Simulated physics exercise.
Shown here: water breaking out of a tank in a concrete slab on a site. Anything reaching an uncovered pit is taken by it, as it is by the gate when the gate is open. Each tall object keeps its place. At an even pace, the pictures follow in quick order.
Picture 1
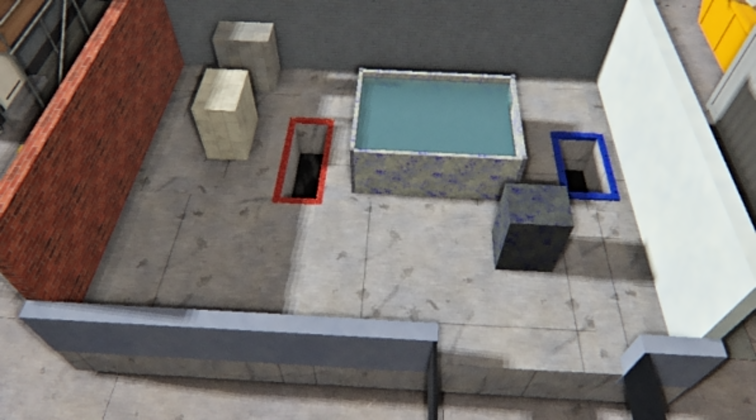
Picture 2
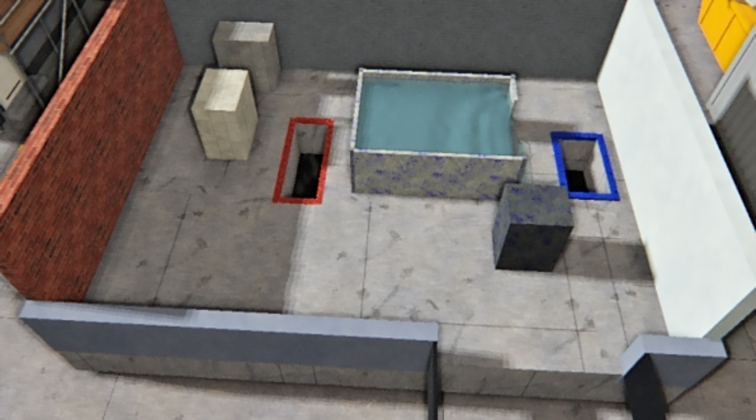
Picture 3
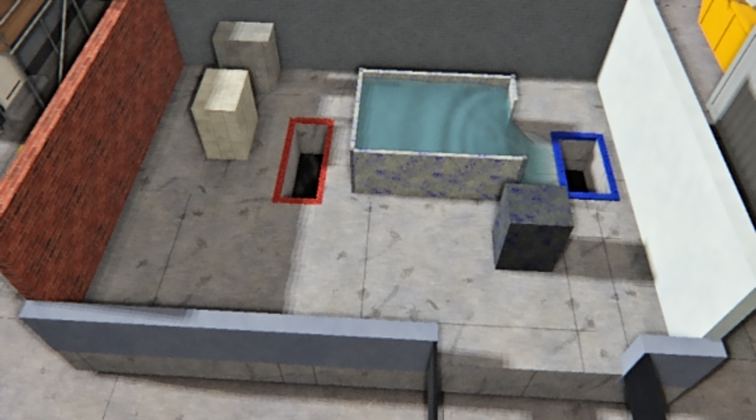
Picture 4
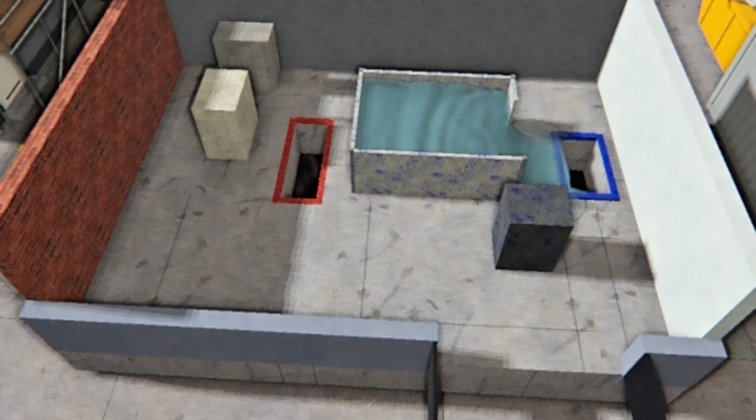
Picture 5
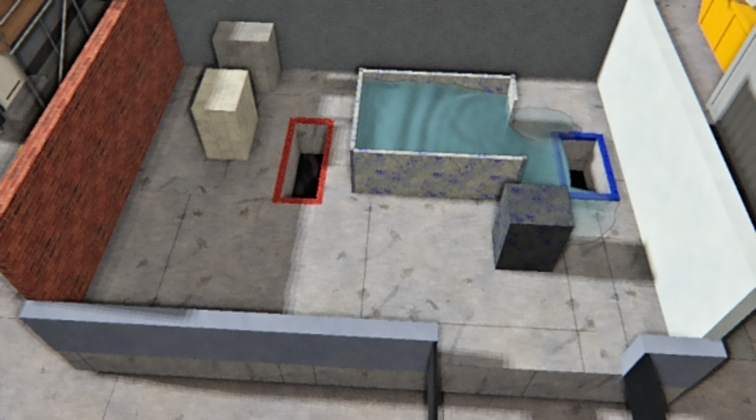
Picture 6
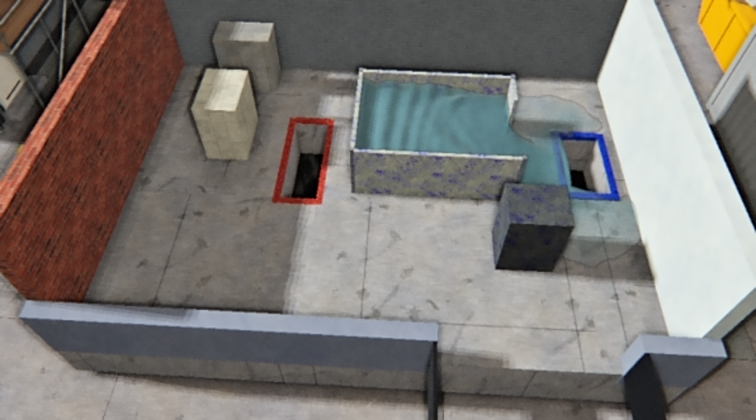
Water pouring from a gap in the right side of a tank, spreading across the concrete around a blue-edged opening.
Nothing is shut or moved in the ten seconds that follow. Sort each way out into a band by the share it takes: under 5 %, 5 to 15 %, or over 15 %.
Shares: The gate takes 5 to 15 %; the blue pit takes over 15 %; the red pit takes under 5 %.
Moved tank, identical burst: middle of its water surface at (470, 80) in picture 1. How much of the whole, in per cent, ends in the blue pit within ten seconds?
Within ten seconds, 60 percent of the total ends up in the blue pit.
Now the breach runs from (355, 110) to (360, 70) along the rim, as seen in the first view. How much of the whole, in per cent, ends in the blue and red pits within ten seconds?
I'd say the blue pit gets around 0 percent and the red pit around 55 percent.
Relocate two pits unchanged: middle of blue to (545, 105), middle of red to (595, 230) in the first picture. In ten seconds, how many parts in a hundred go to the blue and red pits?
The blue pit takes around 25 percent, while the red pit takes around 55 percent.
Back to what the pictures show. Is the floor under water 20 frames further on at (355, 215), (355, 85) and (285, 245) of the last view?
Note - in order: Not inundated / not inundated / not inundated.
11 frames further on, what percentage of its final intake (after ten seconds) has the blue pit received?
Estimate: Roughly 55 %.
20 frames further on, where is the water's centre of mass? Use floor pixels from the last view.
Centre point: Around (477, 175).
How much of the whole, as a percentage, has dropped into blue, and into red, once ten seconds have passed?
Approximate shares: 52 per cent and 0 per cent.
A moment on, water covers 15 % of the floor; the gate 0 %, the blue pit 16 %, the red pit 0 %.
Next, water covers 20 % of the floor; the gate 0 %, the blue pit 28 %, the red pit 0 %.
Then, water covers 35 % of the floor; the gate 2 %, the blue pit 38 %, the red pit 0 %.
Later, water covers 60 % of the floor; the gate 6 %, the blue pit 47 %, the red pit 0 %.
In the end, water covers 70 % of the floor; the gate 11 %, the blue pit 51 %, the red pit 1 %.
